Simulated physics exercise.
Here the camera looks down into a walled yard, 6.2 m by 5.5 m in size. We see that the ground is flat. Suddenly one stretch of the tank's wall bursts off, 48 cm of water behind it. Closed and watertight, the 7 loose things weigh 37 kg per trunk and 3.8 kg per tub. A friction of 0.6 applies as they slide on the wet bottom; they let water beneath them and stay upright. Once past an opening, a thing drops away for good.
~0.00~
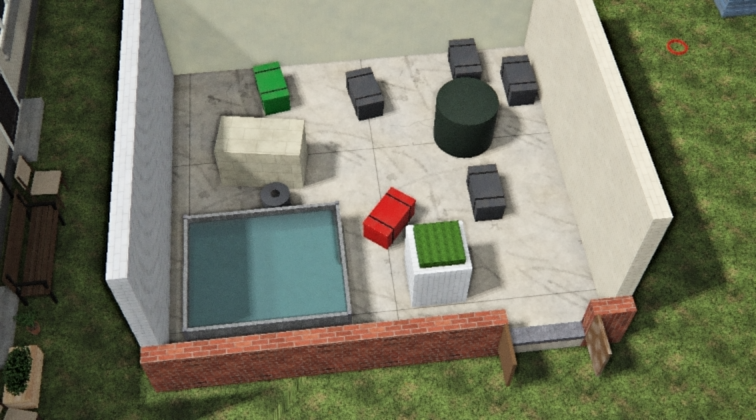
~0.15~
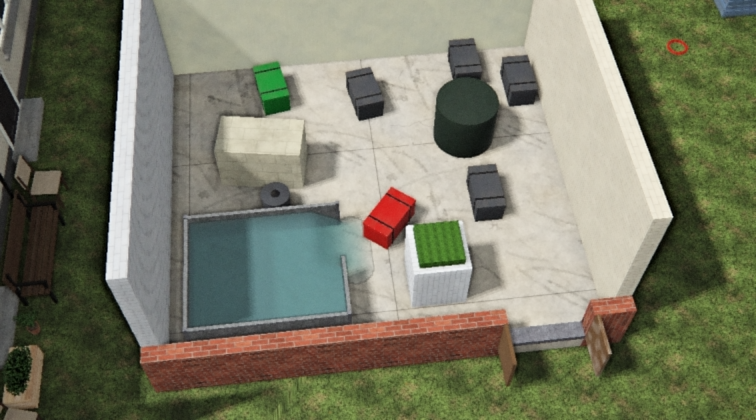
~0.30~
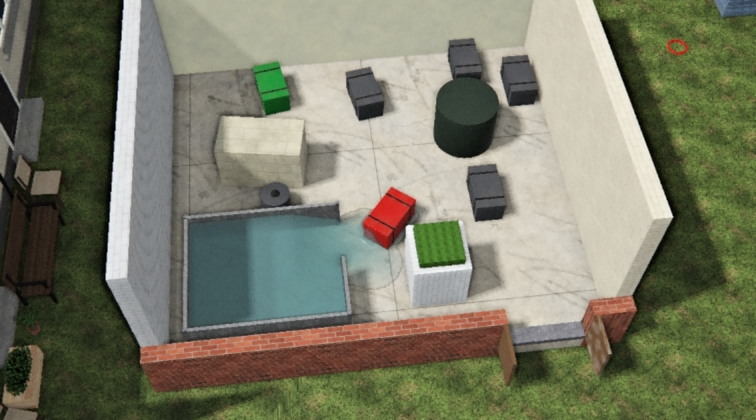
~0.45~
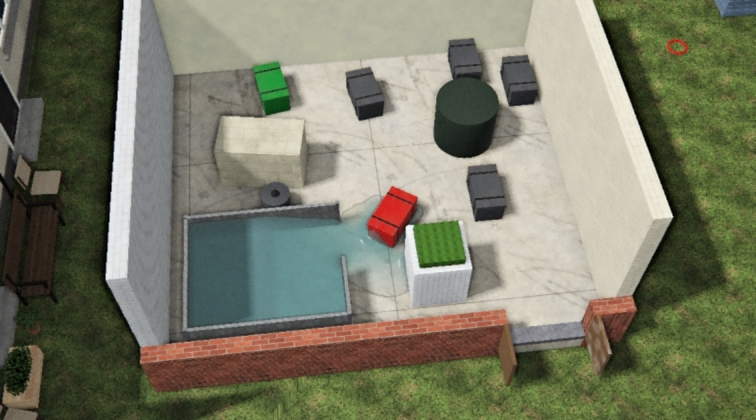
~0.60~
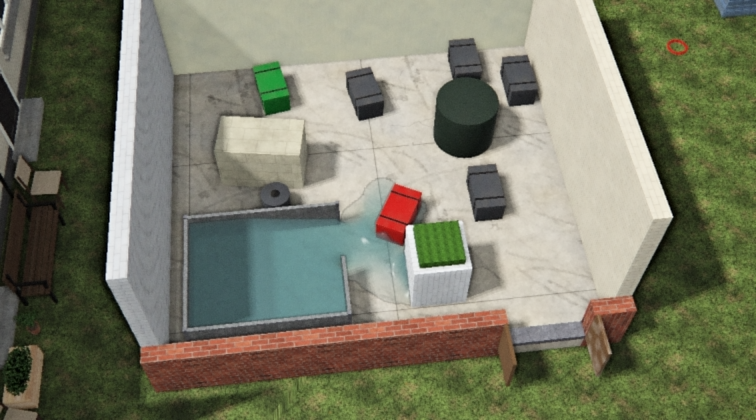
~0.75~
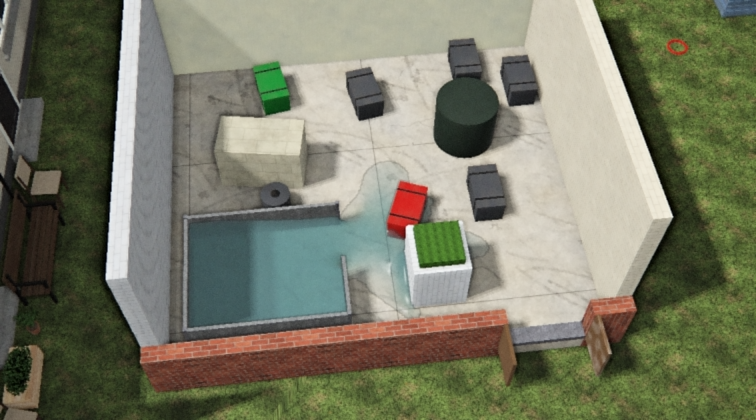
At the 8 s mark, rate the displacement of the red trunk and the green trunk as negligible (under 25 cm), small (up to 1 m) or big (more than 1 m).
Red trunk - big, green trunk - negligible.
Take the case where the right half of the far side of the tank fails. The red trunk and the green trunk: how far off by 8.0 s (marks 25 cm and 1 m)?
If so, the red trunk remains in place, the green trunk remains in place.
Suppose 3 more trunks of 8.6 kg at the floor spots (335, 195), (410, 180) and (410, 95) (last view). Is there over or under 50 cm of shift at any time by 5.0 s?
Spot by spot, in turn: Falls short, exceeds it, exceeds it.
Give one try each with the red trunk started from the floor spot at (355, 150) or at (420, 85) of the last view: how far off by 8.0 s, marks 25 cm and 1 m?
I'd expect that it remains where it was first and remains where it was second.
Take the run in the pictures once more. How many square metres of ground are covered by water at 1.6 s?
About 12 m2 is covered.
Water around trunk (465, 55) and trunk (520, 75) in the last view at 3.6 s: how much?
I'd put it at 3 cm and 4 cm respectively.
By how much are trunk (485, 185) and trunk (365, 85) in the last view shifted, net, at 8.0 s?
In turn: 200 cm, 0 cm.
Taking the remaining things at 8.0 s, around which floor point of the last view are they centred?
Around (420, 114).
After 1.6 s the red trunk is near (463, 189), 1.2 m from its start, aground; the green trunk is near (271, 81), 0.0 m from its start, aground; 0 of 7 are out; 0 afloat.
After 3.6 s the red trunk is near (526, 167), 2.3 m from its start, afloat; the green trunk is near (271, 81), 0.0 m from its start, aground; 0 of 7 are out; 2 afloat.
After 5.6 s the red trunk is near (516, 133), 2.5 m from its start, afloat; the green trunk is near (271, 81), 0.0 m from its start, aground; 0 of 7 are out; 2 afloat.
After 8.0 s the red trunk is near (507, 109), 2.8 m from its start, aground; the green trunk is near (271, 81), 0.0 m from its start, aground; 0 of 7 are out; 0 afloat.
